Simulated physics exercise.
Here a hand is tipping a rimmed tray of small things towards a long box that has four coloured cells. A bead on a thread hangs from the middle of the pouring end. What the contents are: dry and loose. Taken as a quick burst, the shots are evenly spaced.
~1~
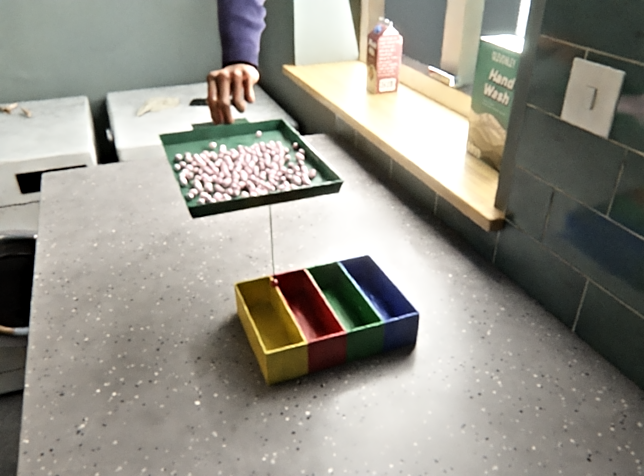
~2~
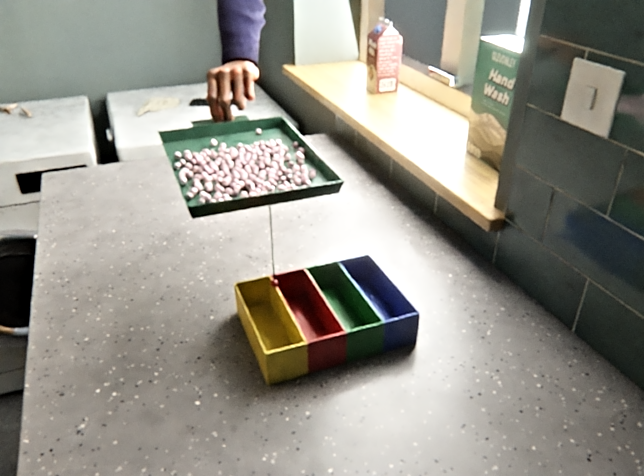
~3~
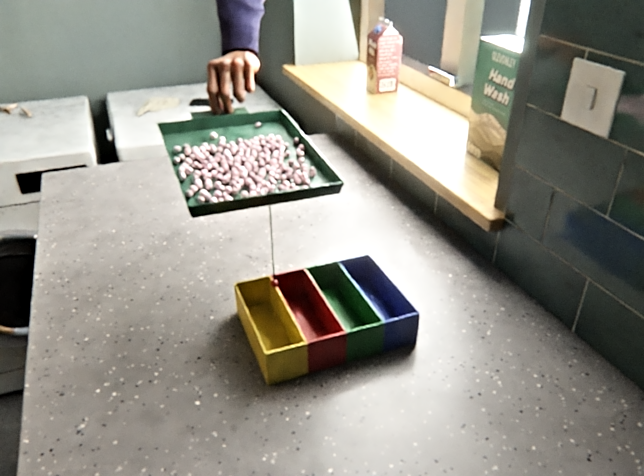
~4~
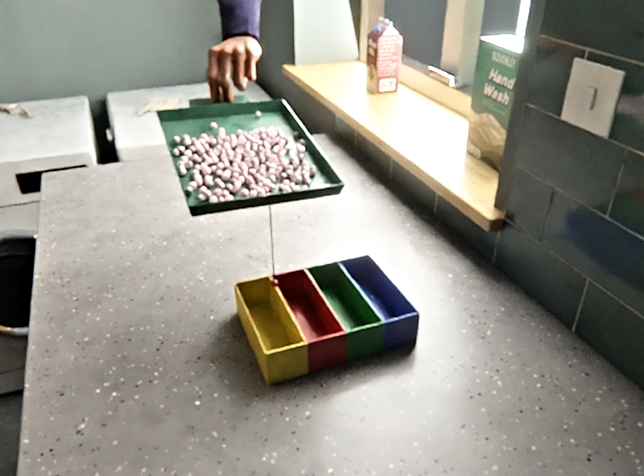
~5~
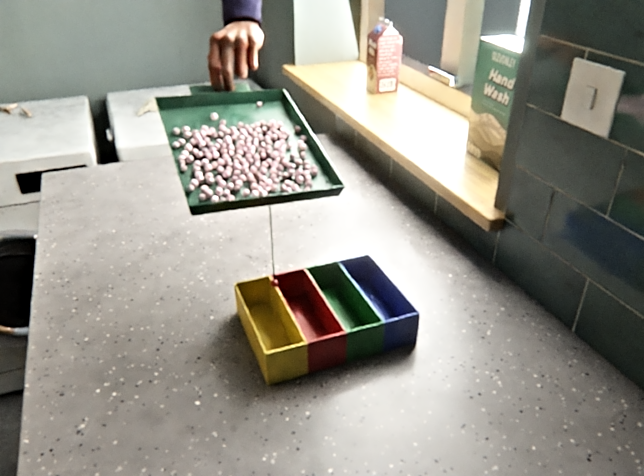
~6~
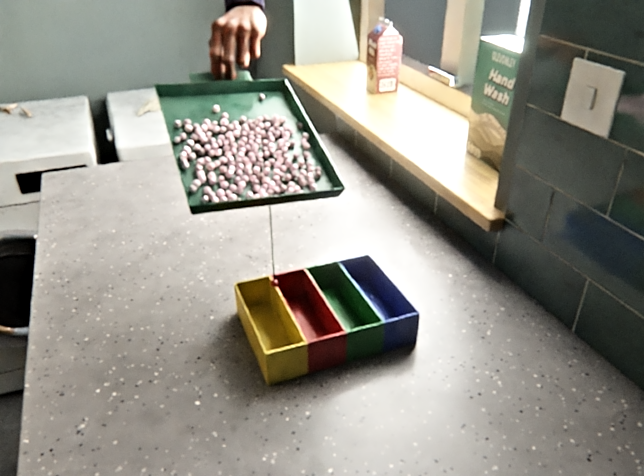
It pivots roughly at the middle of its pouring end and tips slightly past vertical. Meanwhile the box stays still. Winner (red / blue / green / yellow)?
Green.
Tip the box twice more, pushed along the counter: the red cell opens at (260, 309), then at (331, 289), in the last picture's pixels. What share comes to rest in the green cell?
The first try gives 20 per cent, the second 20 per cent.
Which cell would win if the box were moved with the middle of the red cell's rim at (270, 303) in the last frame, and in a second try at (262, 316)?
The blue cell, and then that blue cell.
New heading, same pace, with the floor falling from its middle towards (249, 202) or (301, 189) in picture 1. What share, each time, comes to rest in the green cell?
Respectively 0 % and 60 %.
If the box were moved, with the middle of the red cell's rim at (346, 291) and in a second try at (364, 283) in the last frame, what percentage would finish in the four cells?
You'd get about 70 per cent first and about 60 per cent second.
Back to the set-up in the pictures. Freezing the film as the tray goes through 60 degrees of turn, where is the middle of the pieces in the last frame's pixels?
Roughly at (285, 183).
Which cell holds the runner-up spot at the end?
Place 2: The cell in red.
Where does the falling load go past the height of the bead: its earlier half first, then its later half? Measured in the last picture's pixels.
Early half: (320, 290); late half: (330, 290).
Soon, tray tipped steeply; nearly all on the tray; a stray few in the green cell; a stray few in the red cell; a stray few in the blue cell; a small part falling or outside the box.
A while on, tray tipped right over; a small part on the tray; about a quarter in the green cell; about a quarter in the red cell; a small part in the yellow cell; a small part in the blue cell; about a quarter falling or outside the box.
Towards the end, tray tipped past a quarter turn; about half in the green cell; about a quarter in the red cell; about a quarter in the yellow cell; a small part in the blue cell; a small part falling or outside the box.
Finally, tray tipped past a quarter turn; about half in the green cell; about a quarter in the red cell; about a quarter in the yellow cell; a small part in the blue cell; a small part outside the box.
